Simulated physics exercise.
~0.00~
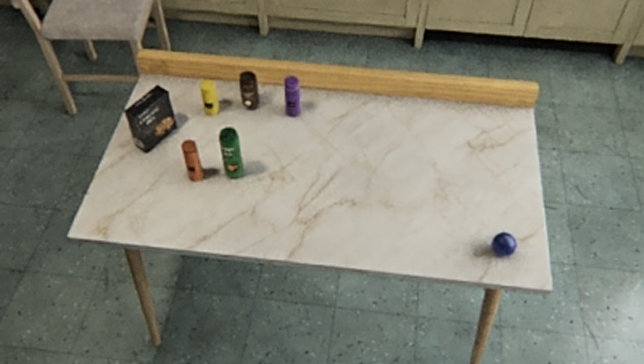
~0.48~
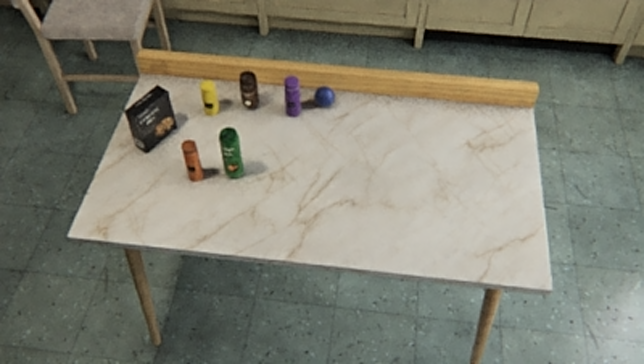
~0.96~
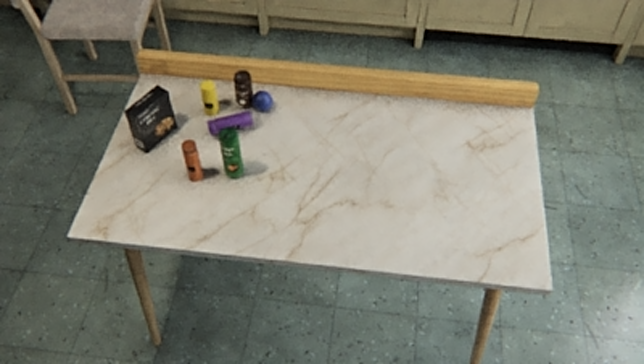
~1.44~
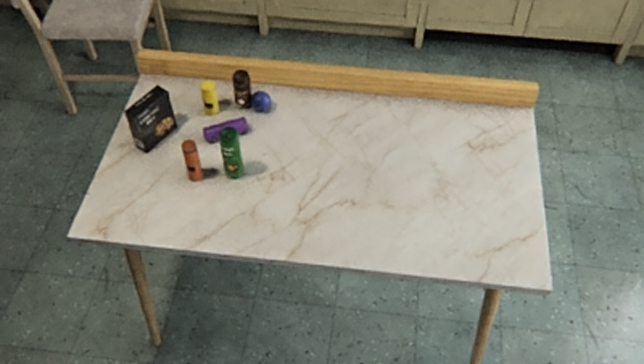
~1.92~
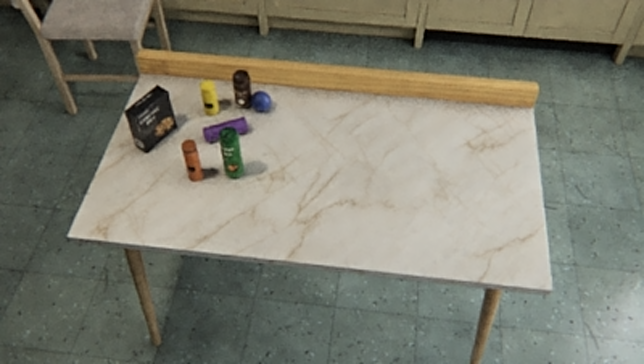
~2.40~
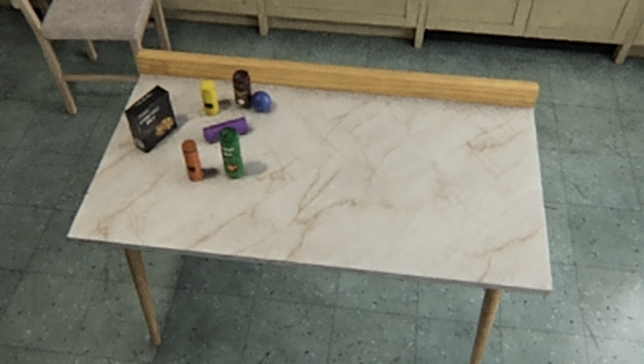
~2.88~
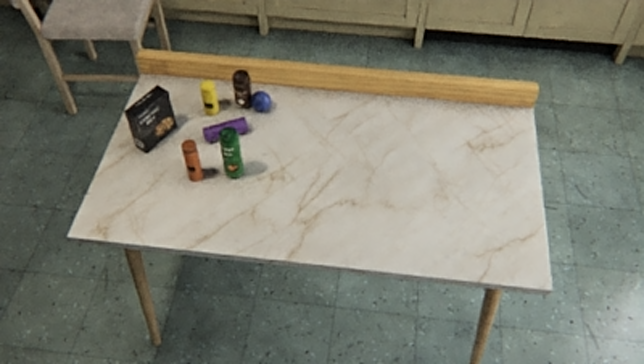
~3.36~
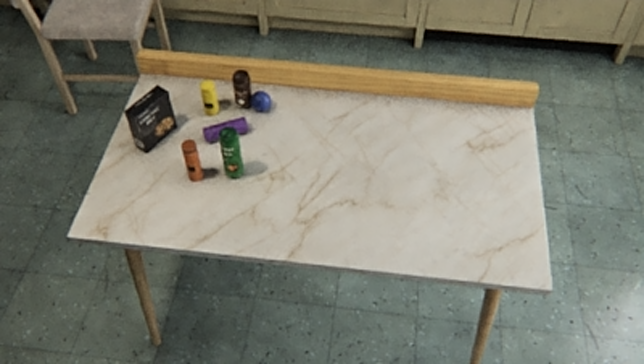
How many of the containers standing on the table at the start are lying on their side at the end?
One container, the purple shaker, is lying on its side at the end.
